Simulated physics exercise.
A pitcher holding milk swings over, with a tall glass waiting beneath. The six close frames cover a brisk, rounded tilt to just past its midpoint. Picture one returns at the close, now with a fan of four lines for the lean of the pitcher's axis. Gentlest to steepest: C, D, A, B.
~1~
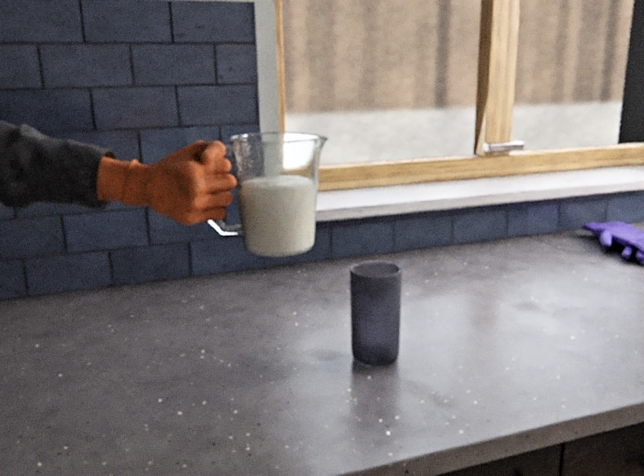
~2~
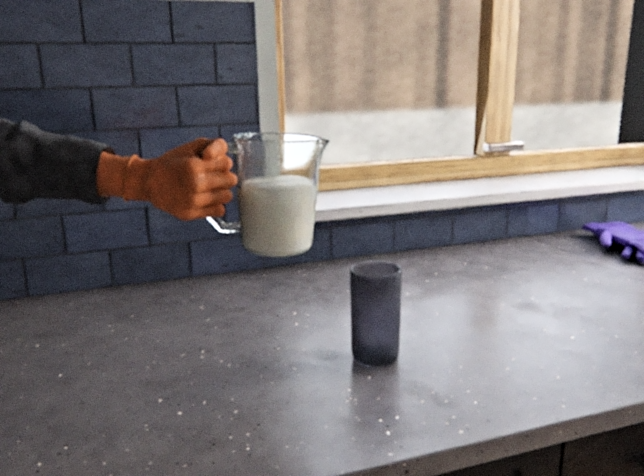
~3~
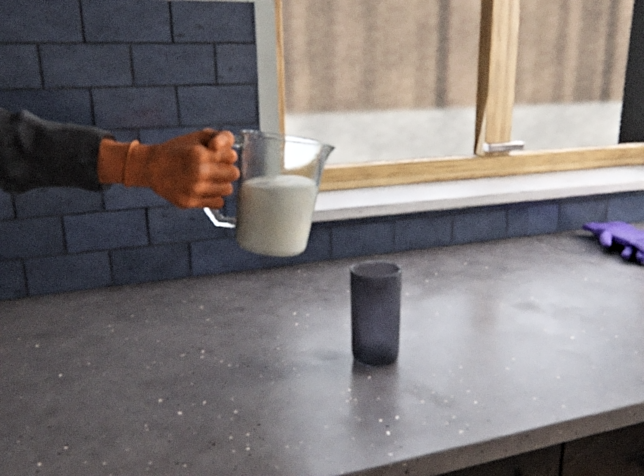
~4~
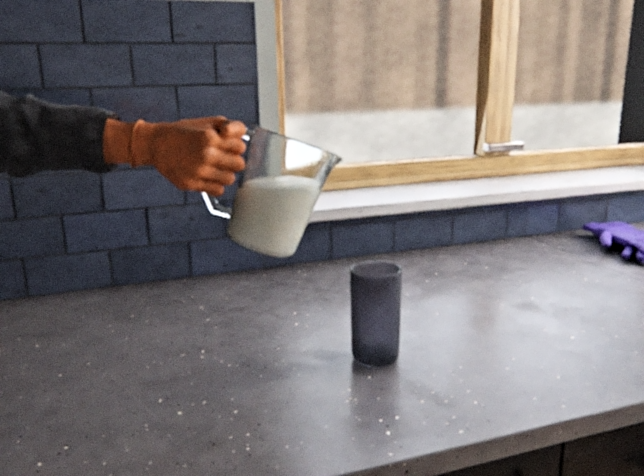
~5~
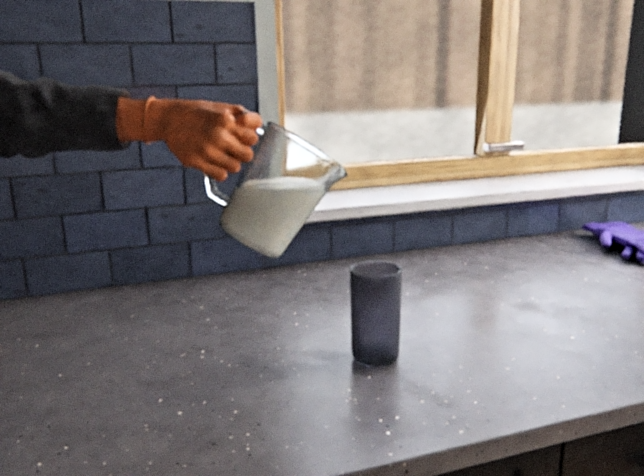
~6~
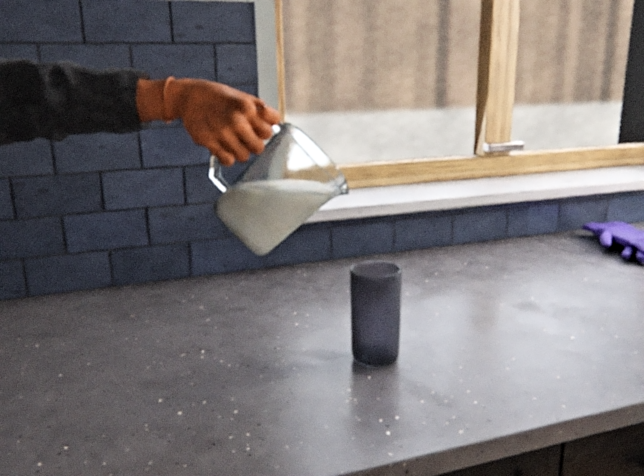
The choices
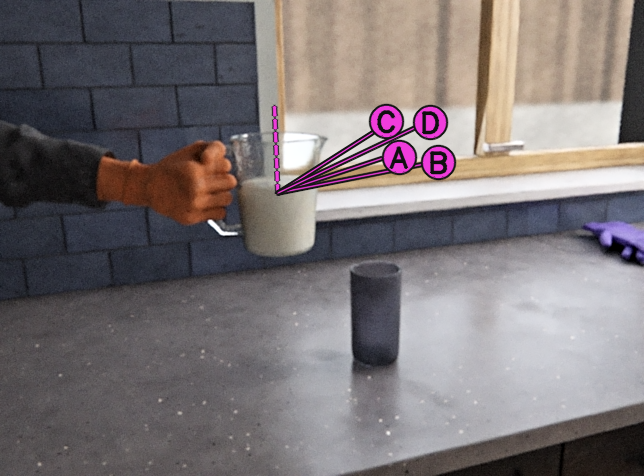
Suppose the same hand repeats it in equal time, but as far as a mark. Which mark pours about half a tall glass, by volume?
The answer is line D.
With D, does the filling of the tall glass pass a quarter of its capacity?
Yes.
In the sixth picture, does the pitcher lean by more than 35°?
Yes, it does.
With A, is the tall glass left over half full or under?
Over.
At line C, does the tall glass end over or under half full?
Under.
In magenta, A at (381, 158); B at (421, 164); C at (372, 132); D at (414, 128).
If A is chosen, the tall glass ends with about 76 % of what it can hold.
If B is chosen, the tall glass ends with about 93 % of what it can hold; 3 % of the milk is spilt.
If C is chosen, the tall glass ends with about 31 % of what it can hold.
If D is chosen, the tall glass ends with about 53 % of what it can hold.
